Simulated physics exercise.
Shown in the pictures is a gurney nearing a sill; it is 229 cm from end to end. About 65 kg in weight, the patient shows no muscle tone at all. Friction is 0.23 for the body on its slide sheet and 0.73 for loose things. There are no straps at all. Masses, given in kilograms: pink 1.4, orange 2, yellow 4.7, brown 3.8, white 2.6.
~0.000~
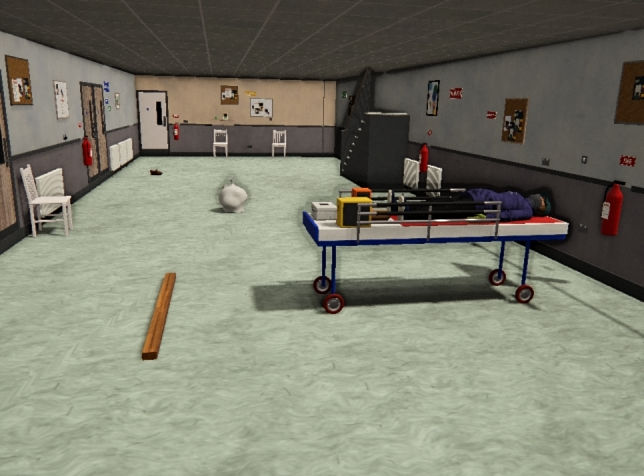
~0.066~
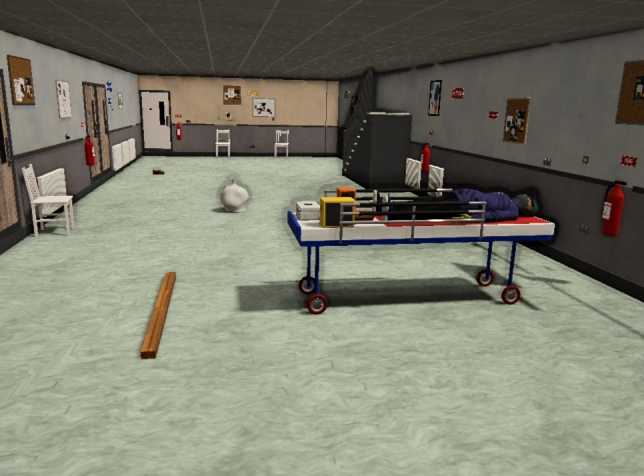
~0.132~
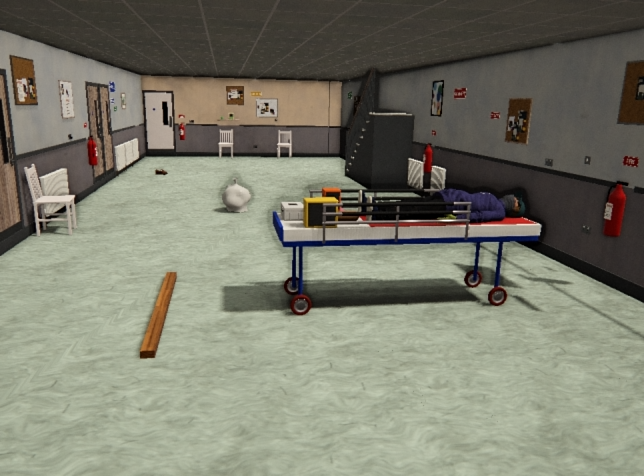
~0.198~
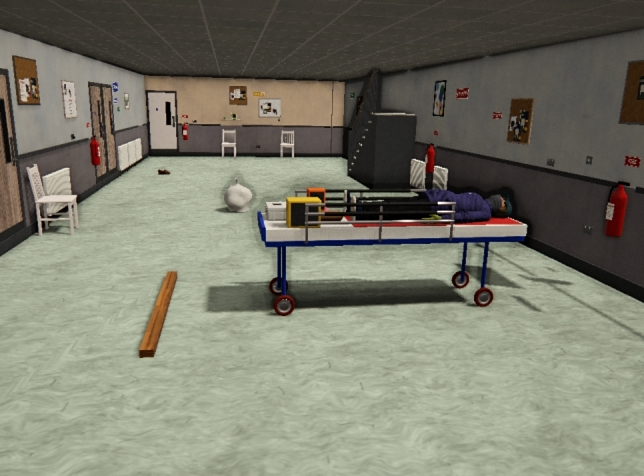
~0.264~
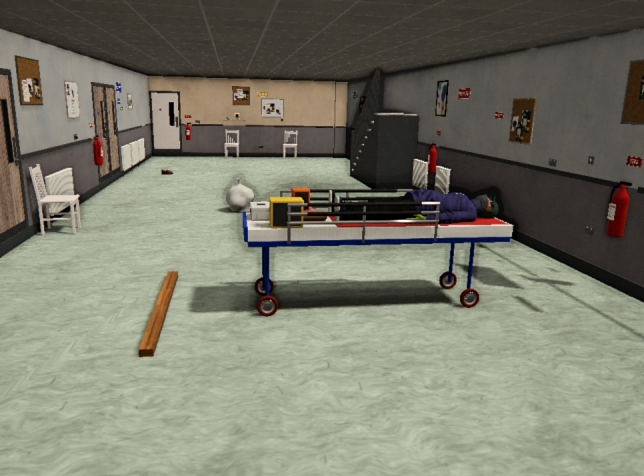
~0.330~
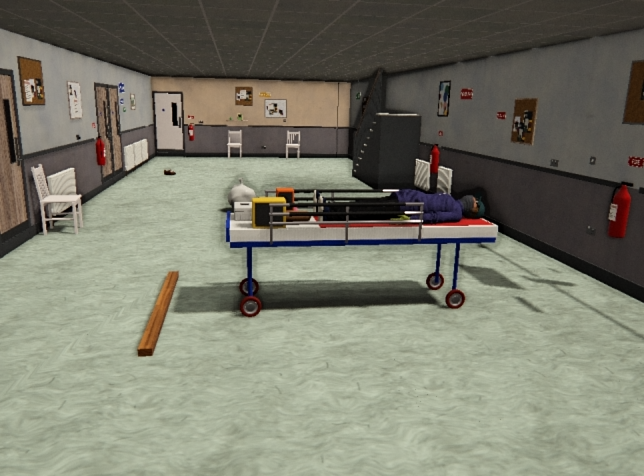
A wheeled gurney carrying a person lying down rolls left across the pale green floor.
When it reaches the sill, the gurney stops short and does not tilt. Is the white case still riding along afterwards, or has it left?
It has left.
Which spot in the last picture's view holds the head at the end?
End position: Roughly (353, 211) in the last view.
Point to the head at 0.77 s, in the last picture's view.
Estimated position: Around (375, 210).
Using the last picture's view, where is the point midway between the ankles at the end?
I'd put it at roughly (197, 215).
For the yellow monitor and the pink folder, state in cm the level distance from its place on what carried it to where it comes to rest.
The yellow monitor ends 20 away and the pink folder 35.
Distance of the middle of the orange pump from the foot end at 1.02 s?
Short by some 10 cm.
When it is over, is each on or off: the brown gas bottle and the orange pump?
The brown gas bottle keeps its spot, while the orange pump comes off.
It happens at 0.62 s.
After 0.77 s the white case is 10 cm short of the foot end, tilted 25°, near (165, 208) in the last picture's view; the brown gas bottle 27 cm short of the foot end, tilted 0°.
After 1.02 s the white case is 18 cm past the foot end, tilted 115°, near (130, 210) in the last picture's view.
After 1.32 s the white case is 66 cm past the foot end, tilted 140°, near (79, 293) in the last picture's view.
At rest, 2.1 s, pink folder stays on; orange pump drops off; yellow monitor stays on; brown gas bottle stays on; white case drops off; left ankle stops short of the foot end.
